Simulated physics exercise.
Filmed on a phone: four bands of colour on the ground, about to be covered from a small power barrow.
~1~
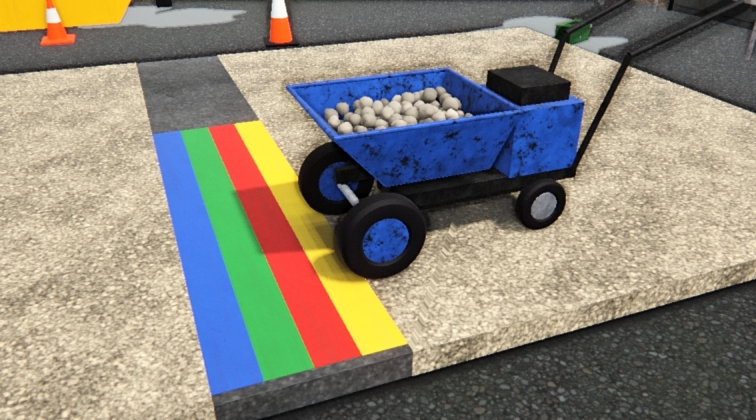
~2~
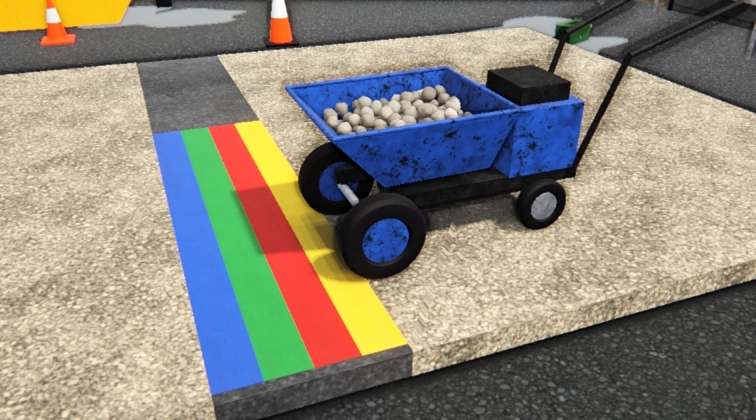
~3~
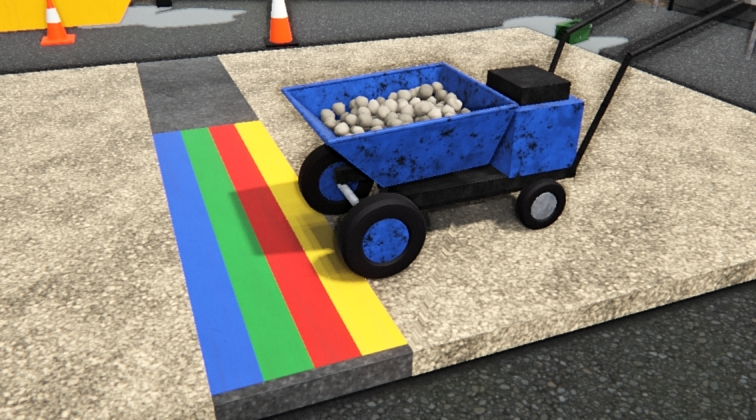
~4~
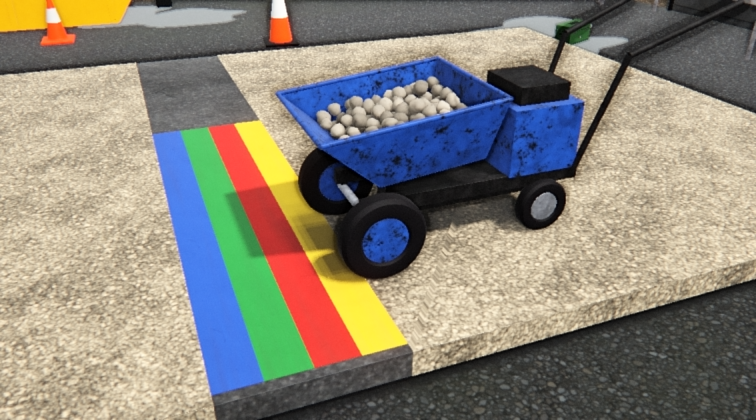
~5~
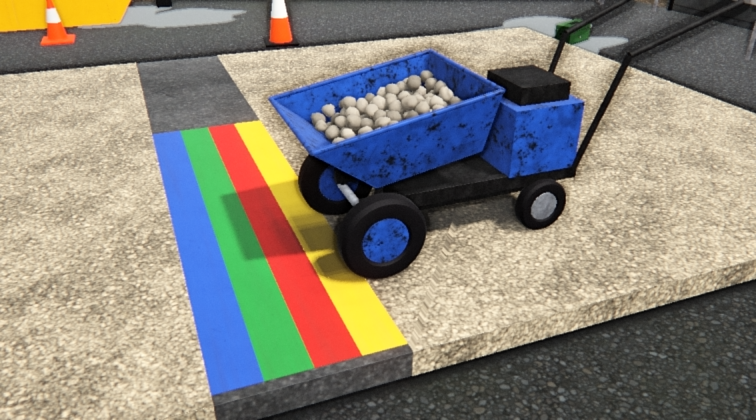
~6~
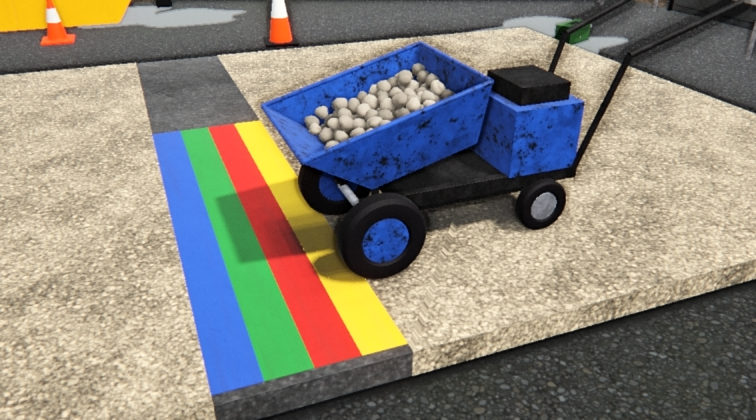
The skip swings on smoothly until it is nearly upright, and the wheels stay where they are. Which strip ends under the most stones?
Most covered: The blue band.
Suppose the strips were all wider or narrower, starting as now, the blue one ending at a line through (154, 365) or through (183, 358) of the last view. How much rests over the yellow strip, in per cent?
First some 0, then 0 per cent.
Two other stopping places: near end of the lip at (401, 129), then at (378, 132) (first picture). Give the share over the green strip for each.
Roughly 20 per cent, and 30 per cent.
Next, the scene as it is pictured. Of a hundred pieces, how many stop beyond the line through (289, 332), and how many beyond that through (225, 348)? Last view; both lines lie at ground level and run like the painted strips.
Roughly 70 per cent, and 40 per cent.
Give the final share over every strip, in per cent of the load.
In per cent, yellow strip 0, red strip 0, green strip 10 and blue strip 35.
Shortly afterwards, skip tipped steeply; the whole lot in the skip.
Next, skip tipped right over; near two thirds in the skip; a little over the green strip; near a quarter over the blue strip; only a few off the paint.
Some moments later, skip tipped right over; near a quarter in the skip; a little over the green strip; near a third over the blue strip; near a quarter off the paint.
In the end, skip tipped right over; near a quarter in the skip; none at all over the yellow strip; none at all over the red strip; a little over the green strip; near a third over the blue strip; near a quarter off the paint.
